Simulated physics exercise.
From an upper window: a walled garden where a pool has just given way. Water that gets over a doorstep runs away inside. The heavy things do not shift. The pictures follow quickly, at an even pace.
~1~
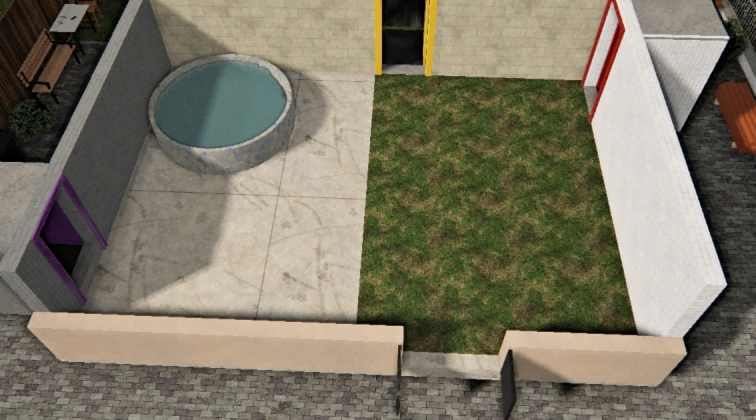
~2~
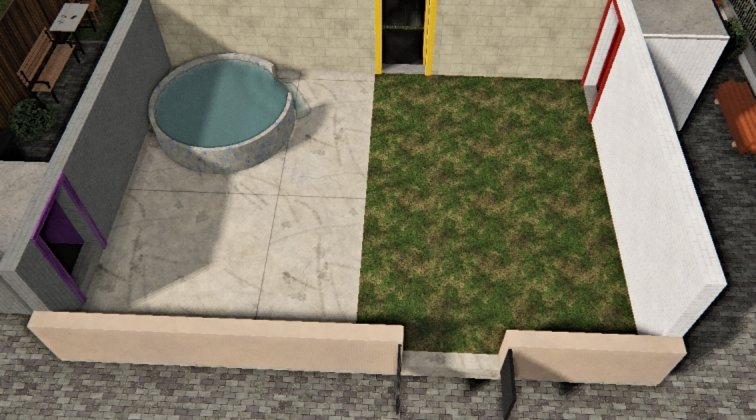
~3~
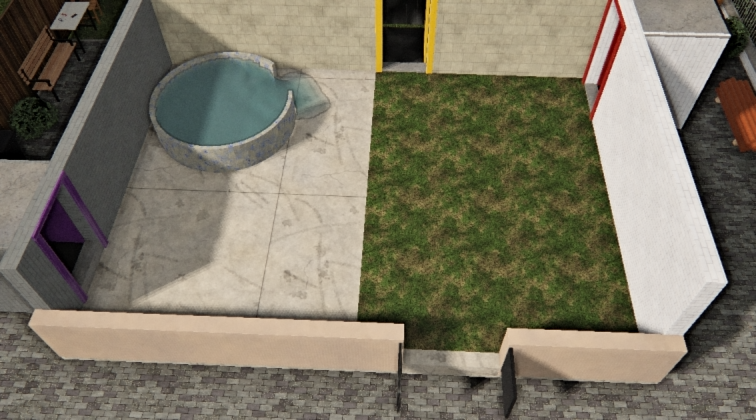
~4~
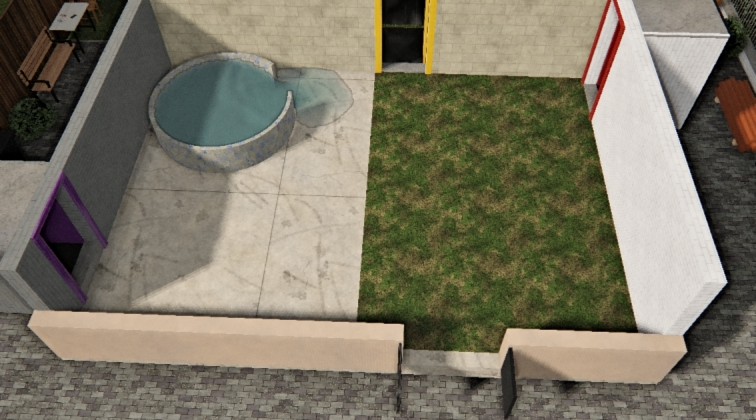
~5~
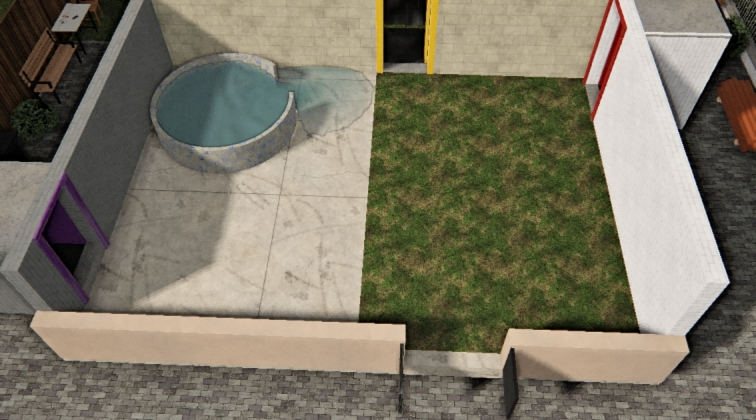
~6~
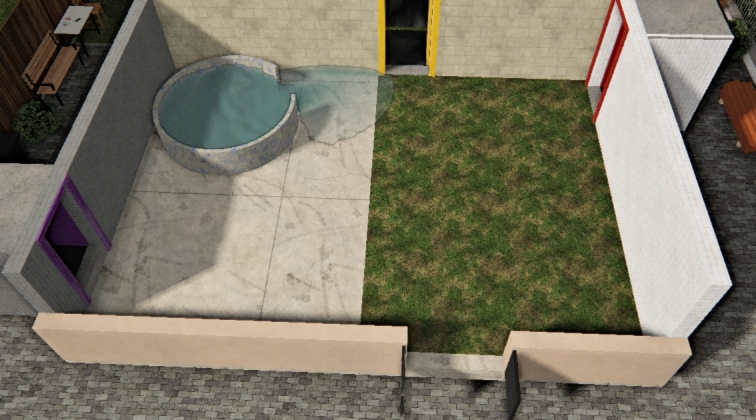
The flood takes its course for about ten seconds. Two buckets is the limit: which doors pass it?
In the end: The yellow door lets in a lot; the red door lets in a lot; the purple door admits no more than that.
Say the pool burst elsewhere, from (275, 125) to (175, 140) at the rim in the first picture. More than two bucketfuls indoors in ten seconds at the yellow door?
Then: The yellow one stays under.
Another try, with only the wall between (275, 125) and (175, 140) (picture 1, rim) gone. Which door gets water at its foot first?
First comes the door marked purple.
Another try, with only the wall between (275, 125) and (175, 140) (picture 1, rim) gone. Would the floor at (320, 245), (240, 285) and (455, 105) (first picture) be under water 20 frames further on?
As listed: Flooded, wet, free of water.
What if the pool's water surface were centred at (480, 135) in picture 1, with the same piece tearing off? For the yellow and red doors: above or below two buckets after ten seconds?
In short: Yellow lets less in; red passes that mark.
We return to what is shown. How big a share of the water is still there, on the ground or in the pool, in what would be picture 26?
Some 98 per cent.
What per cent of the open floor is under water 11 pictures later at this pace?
Roughly 20 per cent.
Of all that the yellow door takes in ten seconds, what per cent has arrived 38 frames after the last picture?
I make it 85 per cent.
A moment on, water covers 10 % of the floor; the yellow door under two buckets in, the red door not reached, the purple door not reached.
Next, water covers 20 % of the floor; the yellow door under two buckets in, the red door not reached, the purple door not reached.
Then, water covers 30 % of the floor; the yellow door over two buckets in, the red door wet at the sill, nothing in, the purple door not reached.
Later, water covers 50 % of the floor; the yellow door over two buckets in, the red door over two buckets in, the purple door not reached.
In the end, water covers 65 % of the floor; the yellow door over two buckets in, the red door far over two buckets in, the purple door not reached.
